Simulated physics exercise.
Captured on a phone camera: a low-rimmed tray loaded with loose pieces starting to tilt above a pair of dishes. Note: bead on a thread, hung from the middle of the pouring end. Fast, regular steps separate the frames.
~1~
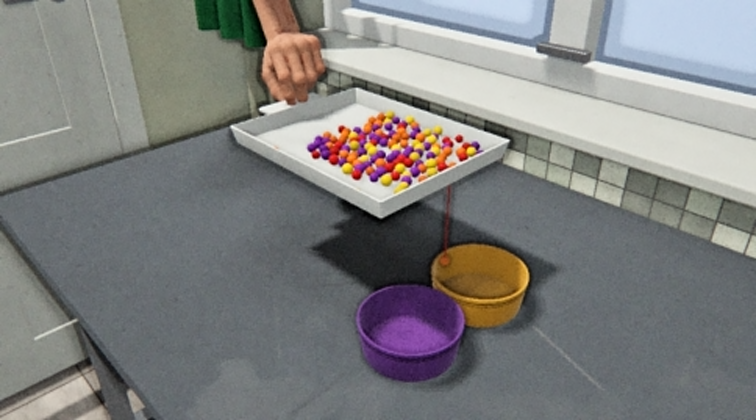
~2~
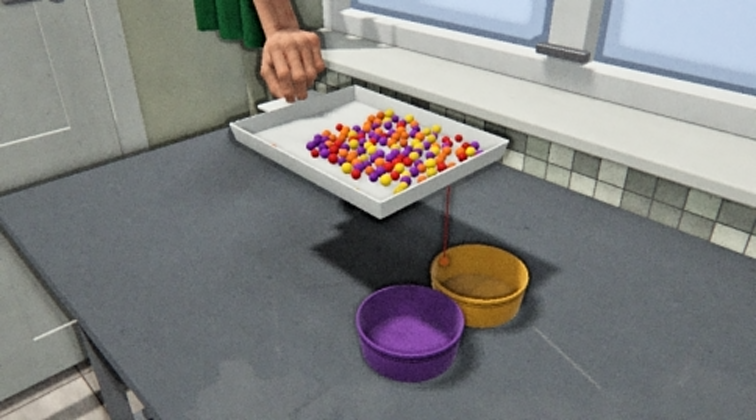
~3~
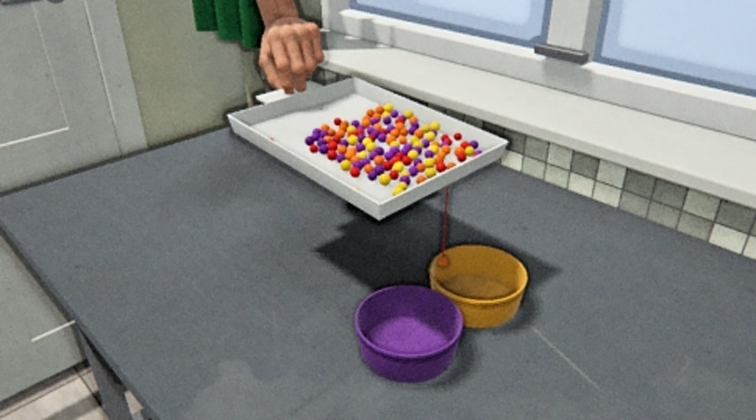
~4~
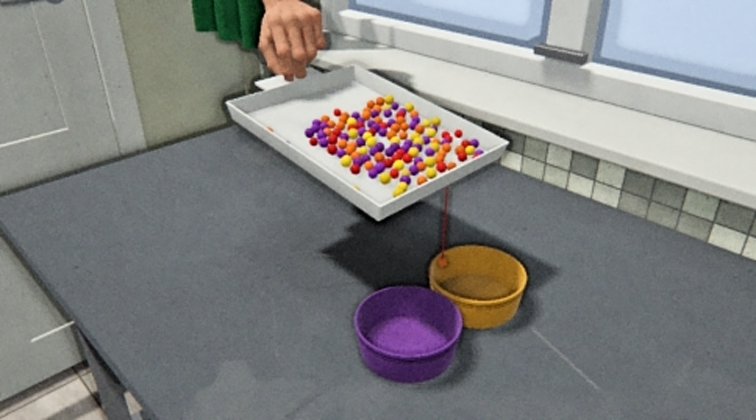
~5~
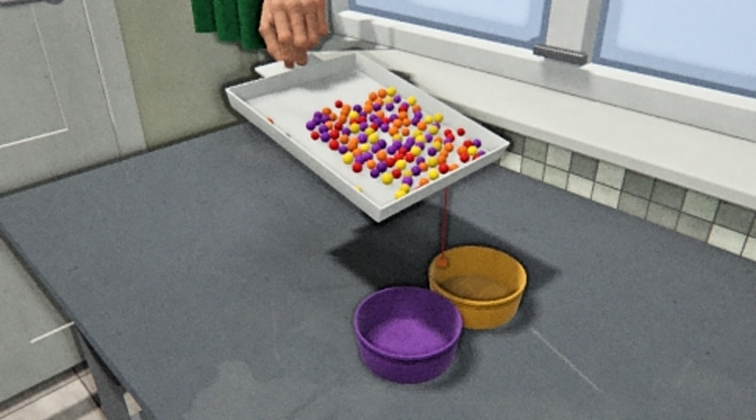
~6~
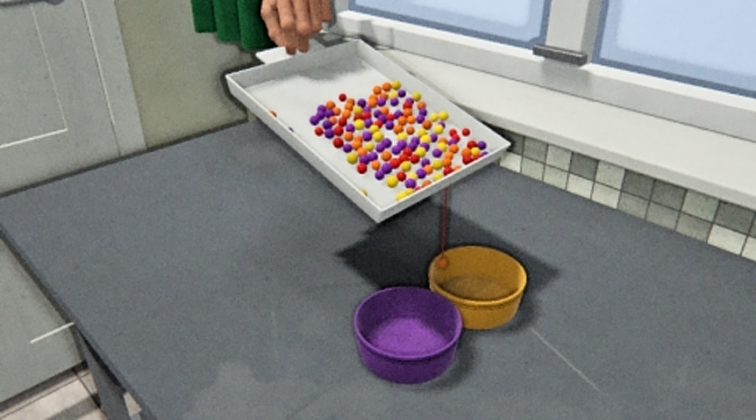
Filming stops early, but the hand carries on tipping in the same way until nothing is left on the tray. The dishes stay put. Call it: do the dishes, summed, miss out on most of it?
No, most of it lands in them.
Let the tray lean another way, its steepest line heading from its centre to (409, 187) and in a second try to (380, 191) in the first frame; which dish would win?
For the first slope the lefthand dish, for the second the lefthand dish.
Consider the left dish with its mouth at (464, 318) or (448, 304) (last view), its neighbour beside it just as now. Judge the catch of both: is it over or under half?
Placing 1: A majority of it. Placing 2: A majority of it.
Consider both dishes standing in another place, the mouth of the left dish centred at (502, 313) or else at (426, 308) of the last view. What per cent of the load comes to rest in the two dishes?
Around 50 % followed by around 80 %.
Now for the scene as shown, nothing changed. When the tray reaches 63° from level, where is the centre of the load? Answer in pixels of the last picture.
The middle of the load sits near (437, 167).
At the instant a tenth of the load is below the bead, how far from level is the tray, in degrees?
About 80°.
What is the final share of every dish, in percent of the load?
Left dish around 50, right dish around 40, both in a hundred.
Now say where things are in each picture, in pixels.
In the first picture, corners of the pouring end near (381, 198) and (503, 140), level; middle of the load near (396, 150), round plastic beads; left dish near (450, 357); right dish near (518, 305); bead on its thread near (445, 261).
In the second picture, corners of the pouring end near (380, 199) and (503, 141), level; middle of the load near (396, 149).
In the third picture, corners of the pouring end near (380, 201) and (502, 141), tipped barely, level across its low end; middle of the load near (395, 146).
In the fourth picture, corners of the pouring end near (380, 202) and (503, 142), tipped a little, level across its low end; middle of the load near (395, 142).
In the fifth picture, corners of the pouring end near (381, 205) and (504, 142), tipped a little, level across its low end; middle of the load near (397, 139).
In the sixth picture, corners of the pouring end near (382, 206) and (505, 143), tipped clearly, level across its low end; middle of the load near (402, 138), all but a few on the move; left dish near (447, 359); right dish near (515, 306).
Shortly afterwards, tray tipped steeply; all but a few on the tray; only a few in the left dish; only a few in the air.
Next, tray tipped past a quarter turn; only a few on the tray; near a third in the left dish; near a third in the right dish; a little outside both; a little in the air.
Some moments later, tray tipped past a quarter turn; near half in the left dish; near a third in the right dish; a little outside both.
In the end, tray tipped past a quarter turn; near half in the left dish; near a third in the right dish; a little outside both.
